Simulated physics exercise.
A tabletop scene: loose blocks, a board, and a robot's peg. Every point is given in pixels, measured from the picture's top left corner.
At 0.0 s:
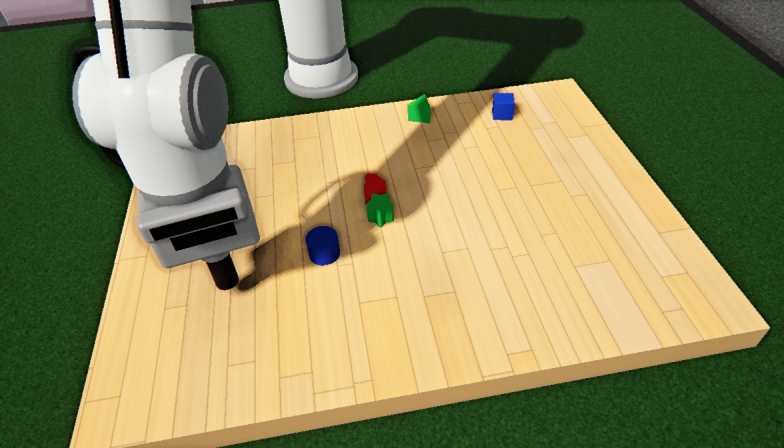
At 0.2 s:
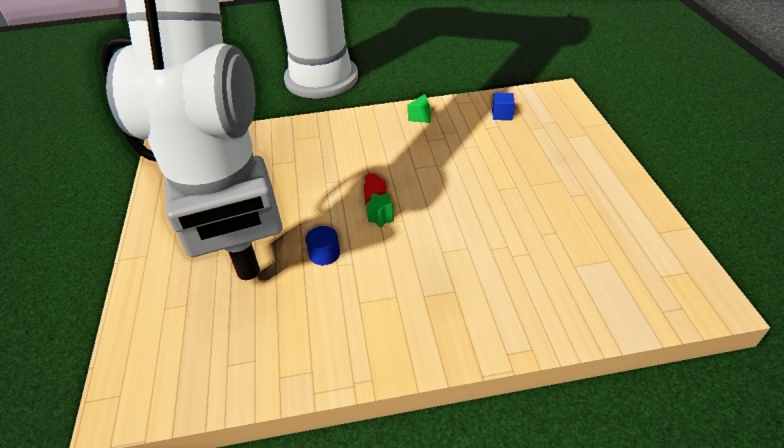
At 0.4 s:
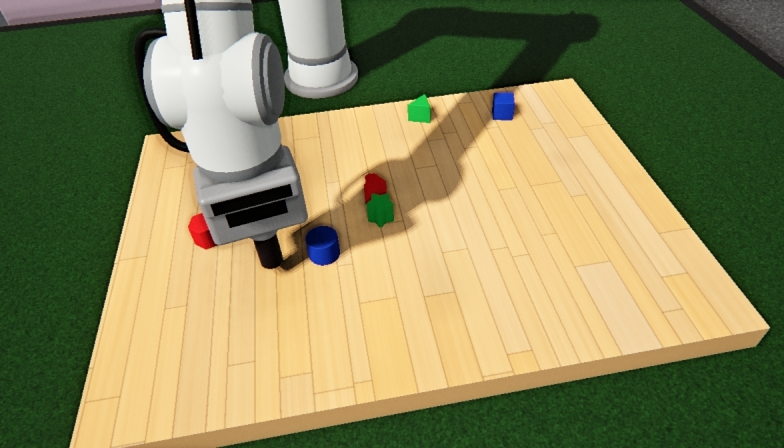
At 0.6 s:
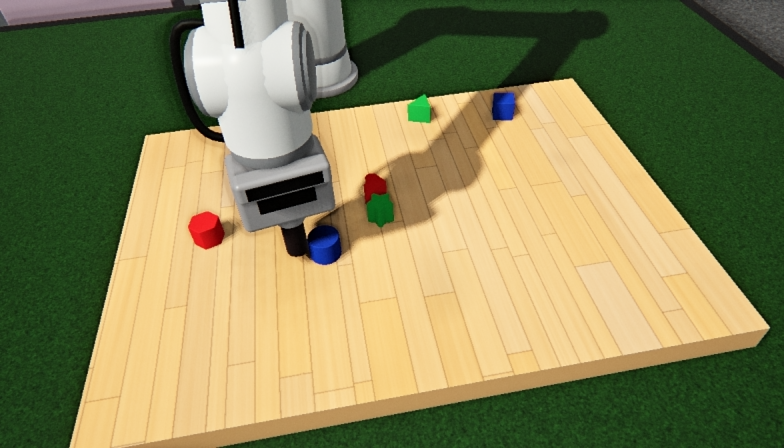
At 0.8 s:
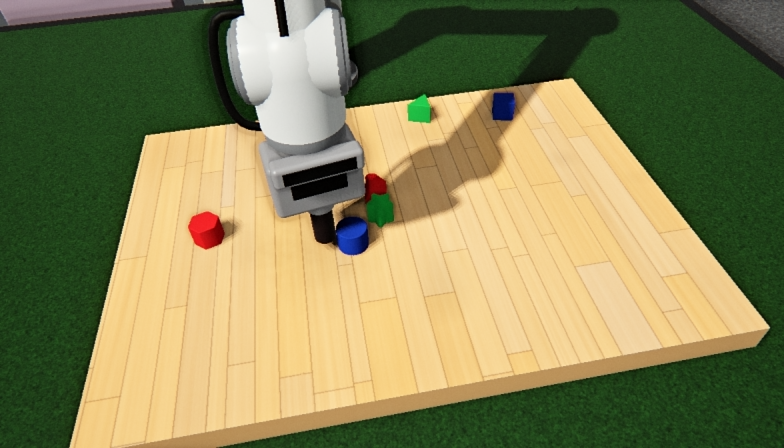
A light wooden board lies on green ground, seen from above at an angle by a still camera. On it sit a blue cylinder left of a green block and a red one, with another green block and a blue cube at the back, while a white robot arm holds a dark peg at the left. The arm sweeps the peg rightward and slightly back, uncovering another red block, then pushes the cylinder toward the green block.
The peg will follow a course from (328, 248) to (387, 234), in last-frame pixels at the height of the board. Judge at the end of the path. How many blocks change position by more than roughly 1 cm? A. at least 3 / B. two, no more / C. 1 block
The correct letter is C.
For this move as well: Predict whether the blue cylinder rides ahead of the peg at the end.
Ahead of the peg.
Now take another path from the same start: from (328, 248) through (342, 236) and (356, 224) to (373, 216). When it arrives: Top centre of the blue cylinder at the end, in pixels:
Its top centre lands on (372, 218).
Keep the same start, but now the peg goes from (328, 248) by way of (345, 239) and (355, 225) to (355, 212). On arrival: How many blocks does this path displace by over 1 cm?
Most likely one.
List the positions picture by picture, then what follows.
The first picture shows lower end of the peg at (228, 282), tops of blocks, blue cylinder at (321, 237), green star block at (380, 201).
The second picture shows peg at (249, 272), blocks as before.
The third picture shows peg at (272, 261), blocks as before.
The fourth picture shows peg at (298, 249), blocks as before.
The fifth picture shows peg at (326, 237), blue cylinder at (351, 227), green star block at (380, 201).
On the path given first. Halfway along, peg at (356, 229); blue cylinder at (382, 221).
At the end, peg at (386, 223); blue cylinder at (412, 218); green star block not moved.
